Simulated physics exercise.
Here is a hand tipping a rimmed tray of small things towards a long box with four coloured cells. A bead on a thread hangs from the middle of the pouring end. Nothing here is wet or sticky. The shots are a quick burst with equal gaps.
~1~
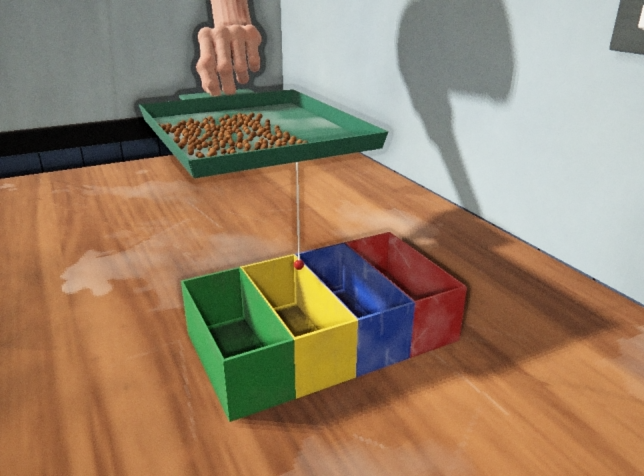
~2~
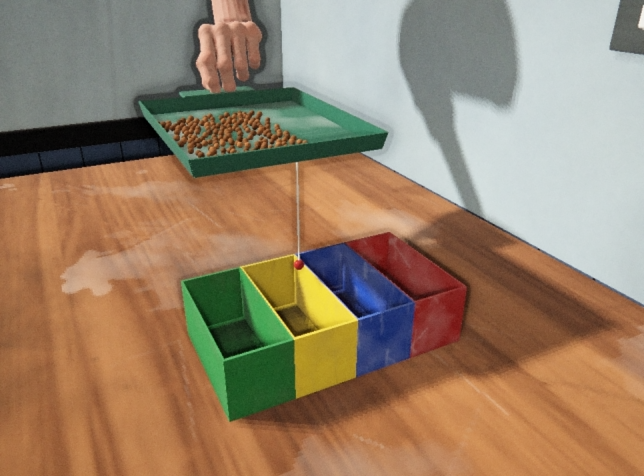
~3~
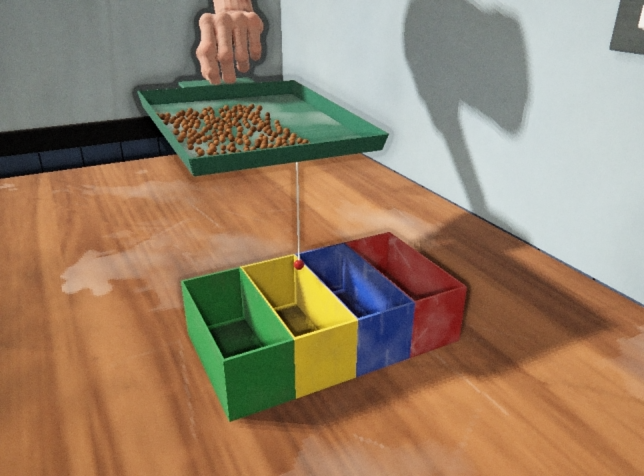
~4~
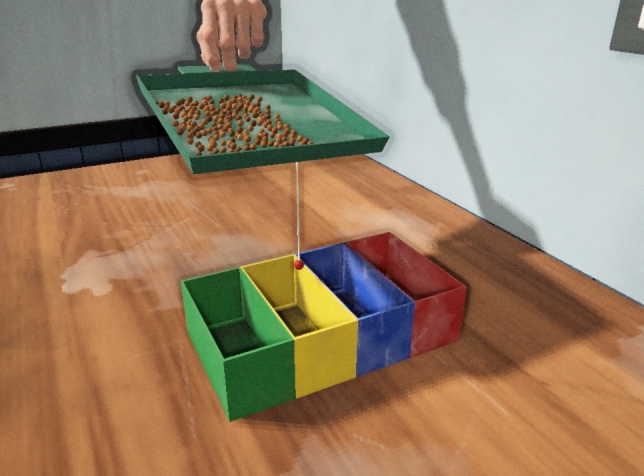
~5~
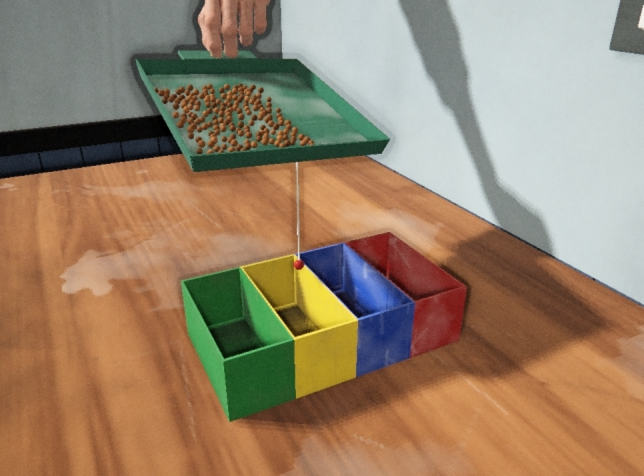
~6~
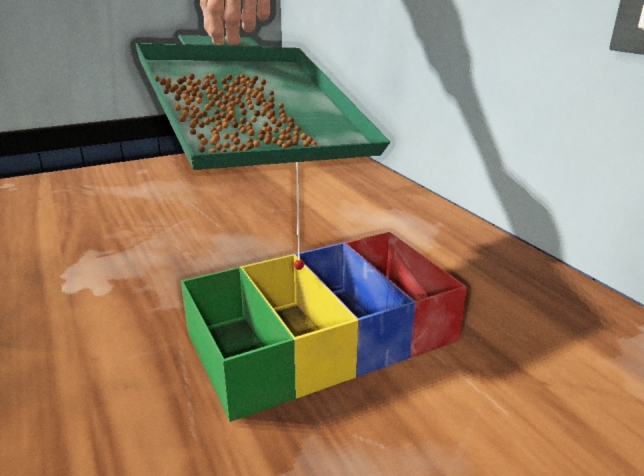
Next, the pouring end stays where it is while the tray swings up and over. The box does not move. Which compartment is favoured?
Fullest: The blue cell.
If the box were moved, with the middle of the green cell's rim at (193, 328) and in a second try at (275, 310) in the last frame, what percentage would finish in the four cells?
First some 100, then 100 per cent.
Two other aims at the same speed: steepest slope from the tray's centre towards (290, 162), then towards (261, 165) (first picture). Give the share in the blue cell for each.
Near 10 % and 0 %.
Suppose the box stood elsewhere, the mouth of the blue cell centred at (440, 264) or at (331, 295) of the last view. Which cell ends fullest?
At the first place the cell in yellow, at the second the red cell.
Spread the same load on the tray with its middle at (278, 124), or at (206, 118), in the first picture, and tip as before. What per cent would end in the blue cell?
The first gives 40 %, the second 50 %.
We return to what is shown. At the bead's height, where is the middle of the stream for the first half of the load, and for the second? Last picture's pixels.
The first part at (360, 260); the rest at (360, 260).
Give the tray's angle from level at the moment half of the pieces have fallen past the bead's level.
At some 105 degrees.
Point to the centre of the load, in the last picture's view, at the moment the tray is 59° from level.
At about (305, 144).
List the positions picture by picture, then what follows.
The first picture shows corners of the pouring end at (192, 158) and (383, 131), level; middle of the load at (229, 138), cereal balls; bead on its thread at (299, 265); green cell at (261, 374); yellow cell at (326, 353); blue cell at (385, 334); red cell at (438, 317).
The second picture shows corners of the pouring end at (192, 158) and (383, 131), level; middle of the load at (229, 136).
The third picture shows corners of the pouring end at (193, 157) and (384, 133), tipped barely, lowest at the right corner; middle of the load at (229, 132).
The fourth picture shows corners of the pouring end at (193, 155) and (384, 135), tipped a little, lowest at the right corner; middle of the load at (229, 125).
The fifth picture shows corners of the pouring end at (194, 153) and (385, 138), tipped a little, lowest at the right corner; middle of the load at (230, 119).
The sixth picture shows corners of the pouring end at (195, 152) and (385, 140), tipped clearly, lowest at the right corner; middle of the load at (232, 114); green cell at (261, 374); yellow cell at (326, 353); blue cell at (385, 334); red cell at (438, 317).
Soon after the last picture, tray tipped steeply; nearly all on the tray; a stray few in the blue cell; a small part falling or outside the box.
A little later, tray tipped right over; about two thirds on the tray; a stray few in the blue cell; a stray few in the red cell; a stray few in the yellow cell; about a quarter falling or outside the box.
Later still, tray tipped past a quarter turn; about half in the blue cell; about a third in the red cell; about a quarter in the yellow cell; a stray few in the green cell; a stray few falling or outside the box.
At rest, tray tipped past a quarter turn; about half in the blue cell; about a third in the red cell; about a quarter in the yellow cell; a stray few in the green cell; a stray few outside the box.
